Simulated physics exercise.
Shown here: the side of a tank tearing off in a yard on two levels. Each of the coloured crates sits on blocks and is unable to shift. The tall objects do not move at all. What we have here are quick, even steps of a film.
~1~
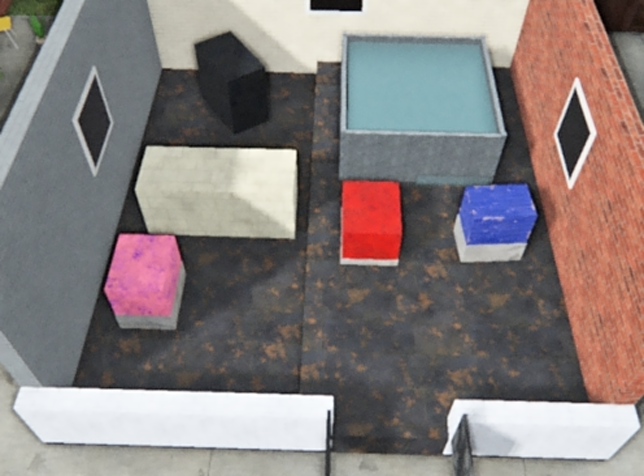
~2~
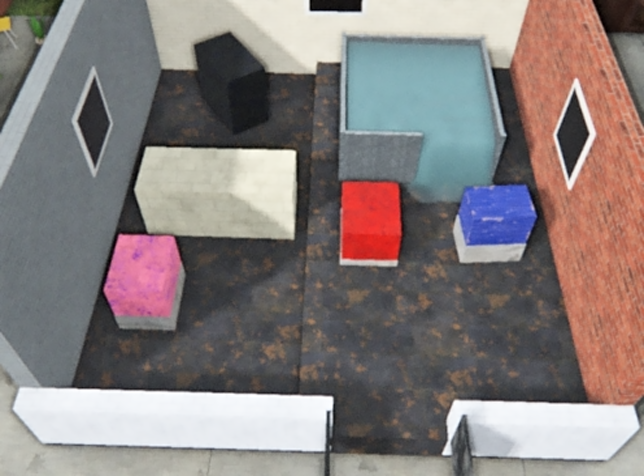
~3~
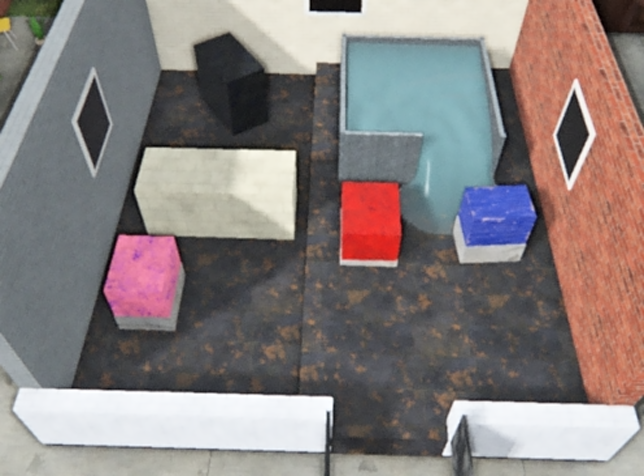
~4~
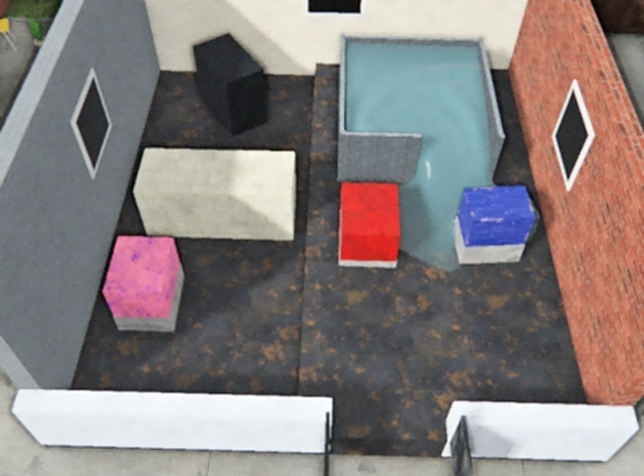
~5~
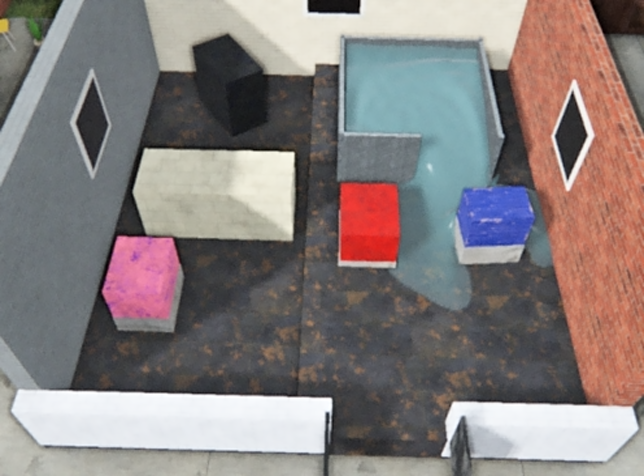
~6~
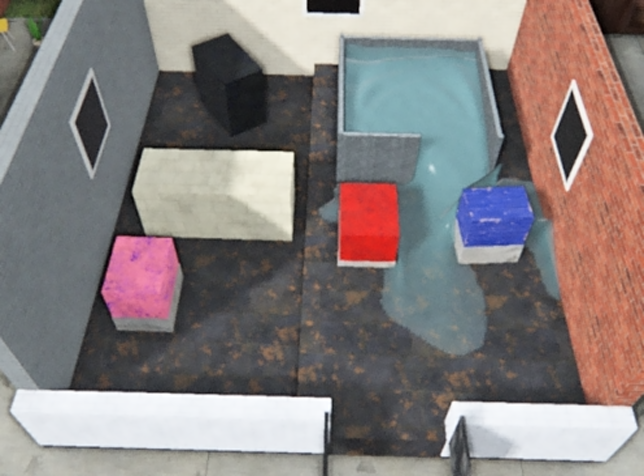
A walled yard held a full tank of water until part of its front side gave way, and water poured out between the red and blue crates, spreading forward across the dark ground.
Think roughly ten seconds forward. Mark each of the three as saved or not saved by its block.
Pink crate - saved; blue crate - not saved; red crate - not saved.
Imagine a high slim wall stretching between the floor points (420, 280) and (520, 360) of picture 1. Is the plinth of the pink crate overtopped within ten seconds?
Pink crate: Left dry.
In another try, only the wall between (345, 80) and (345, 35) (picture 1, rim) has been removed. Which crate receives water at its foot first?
My pick is the pink one.
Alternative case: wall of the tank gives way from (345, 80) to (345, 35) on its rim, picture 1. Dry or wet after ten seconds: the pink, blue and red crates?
Going crate by crate, the pink one comes through dry, the blue one comes through dry and the red one comes through dry.
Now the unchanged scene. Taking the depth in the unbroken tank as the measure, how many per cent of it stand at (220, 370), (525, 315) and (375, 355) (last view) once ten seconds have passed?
About 16, 12 and 8 percent, in that order.
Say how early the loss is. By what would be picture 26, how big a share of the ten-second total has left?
I'd estimate close to 45 per cent.
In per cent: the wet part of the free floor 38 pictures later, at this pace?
By my count, 80 percent.
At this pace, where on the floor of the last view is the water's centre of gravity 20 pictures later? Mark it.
Point: (434, 194).
A moment on, water covers 35 % of the floor; the pink crate not reached, the blue crate water round its plinth, the red crate water round its plinth.
Next, water covers 45 % of the floor; the pink crate not reached, the blue crate water round its plinth, the red crate water round its plinth.
Then, water covers 55 % of the floor; the pink crate not reached, the blue crate water round its plinth, the red crate water round its plinth.
Later, water covers 80 % of the floor; the pink crate water round its plinth, the blue crate water round its plinth, the red crate water round its plinth.
In the end, water covers 95 % of the floor; the pink crate stayed above the water, the blue crate was topped, the red crate was topped.
